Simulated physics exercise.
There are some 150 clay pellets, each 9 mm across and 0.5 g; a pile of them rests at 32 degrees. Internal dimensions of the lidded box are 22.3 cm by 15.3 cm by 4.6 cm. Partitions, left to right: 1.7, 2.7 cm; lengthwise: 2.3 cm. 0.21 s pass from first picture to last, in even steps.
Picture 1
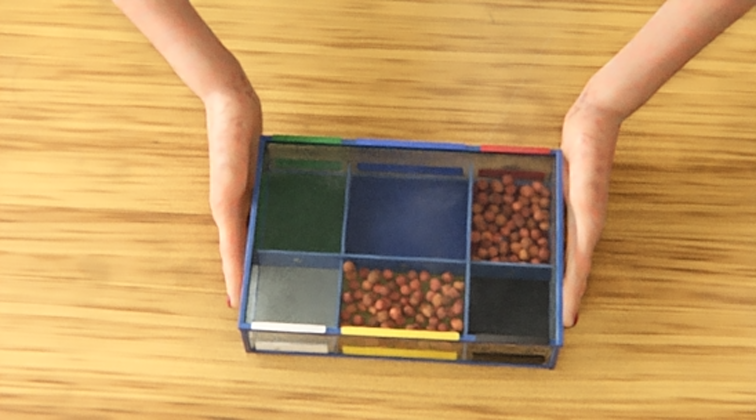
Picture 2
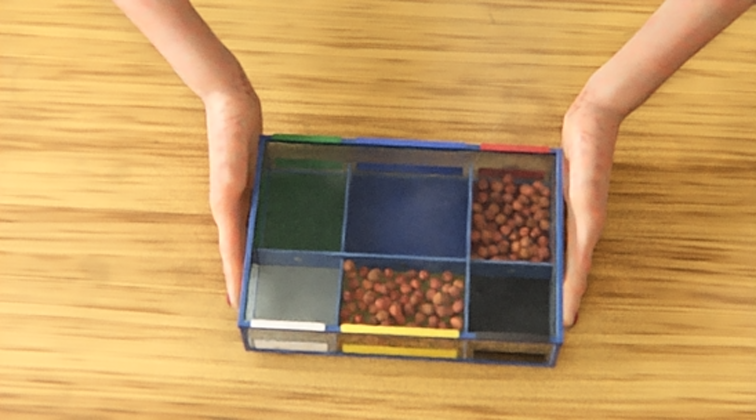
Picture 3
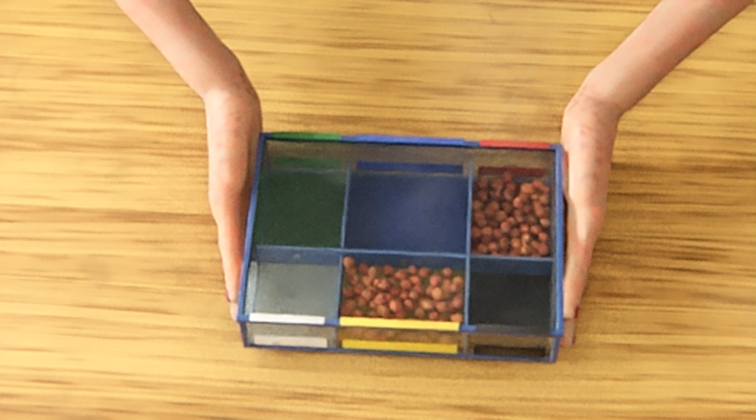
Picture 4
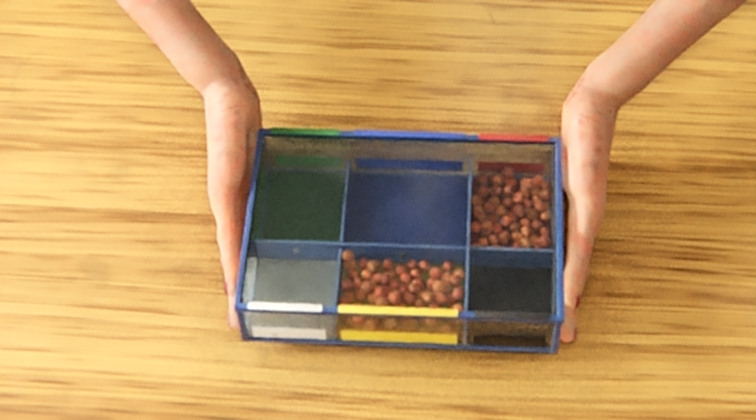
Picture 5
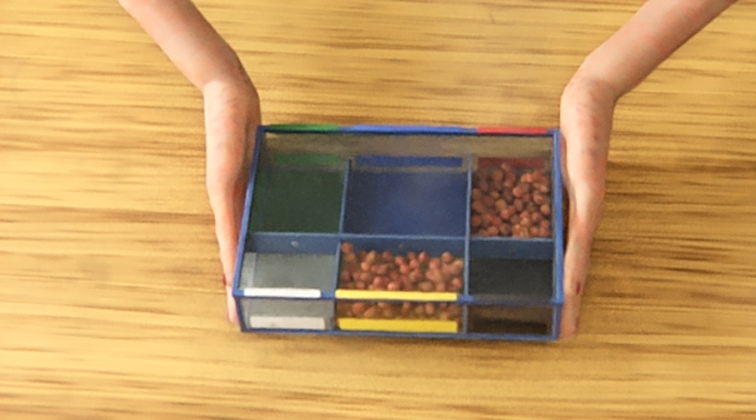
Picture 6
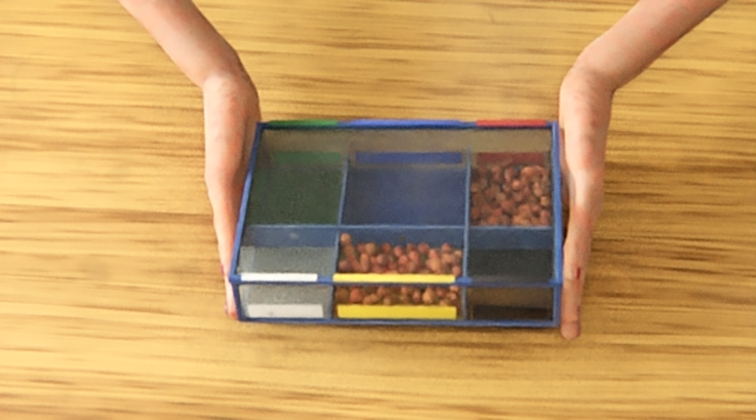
The footage shows two hands gripping a clear, blue-edged compartment box on a wooden surface and gradually tilting it backward, its front edge rising modestly, while small reddish-brown pellets stay in the red- and yellow-marked sections.
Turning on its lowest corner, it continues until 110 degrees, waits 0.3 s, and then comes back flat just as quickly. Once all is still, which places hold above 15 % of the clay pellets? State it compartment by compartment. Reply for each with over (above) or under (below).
Red - over, blue - over, green - over, yellow - under, white - under, black - under.
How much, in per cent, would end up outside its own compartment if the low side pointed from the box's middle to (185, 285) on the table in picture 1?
About 100 per cent.
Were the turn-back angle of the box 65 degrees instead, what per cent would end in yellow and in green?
The yellow compartment would hold 55 per cent, the green one 0 per cent.
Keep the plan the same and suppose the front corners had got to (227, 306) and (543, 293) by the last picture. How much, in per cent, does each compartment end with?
Each compartment ends with, in per cent, red 20, blue 5, green 60, yellow 5, white 10 and black 0.
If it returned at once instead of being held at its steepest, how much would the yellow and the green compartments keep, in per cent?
Result - yellow: 0 %, green: 35 %.
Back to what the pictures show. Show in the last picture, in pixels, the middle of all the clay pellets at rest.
Near (386, 189).
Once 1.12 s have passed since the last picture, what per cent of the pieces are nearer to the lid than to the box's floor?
Estimate: Near 80 per cent.
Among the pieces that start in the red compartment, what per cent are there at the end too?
Something like 90 per cent.
Then, 1.12 s after the last picture, tilt 110 degrees; red 40 %, blue 30 %, green 30 %.
Then, 1.86 s after the last picture, tilt 57 degrees; red 40 %, blue 25 %, green 35 %.
Then, 2.63 s after the last picture, tilt 0 degrees; red 40 %, blue 25 %, green 40 %.
In the end, red 40 %, blue 25 %, green 40 %, yellow 0 %, white 0 %, black 0 %.
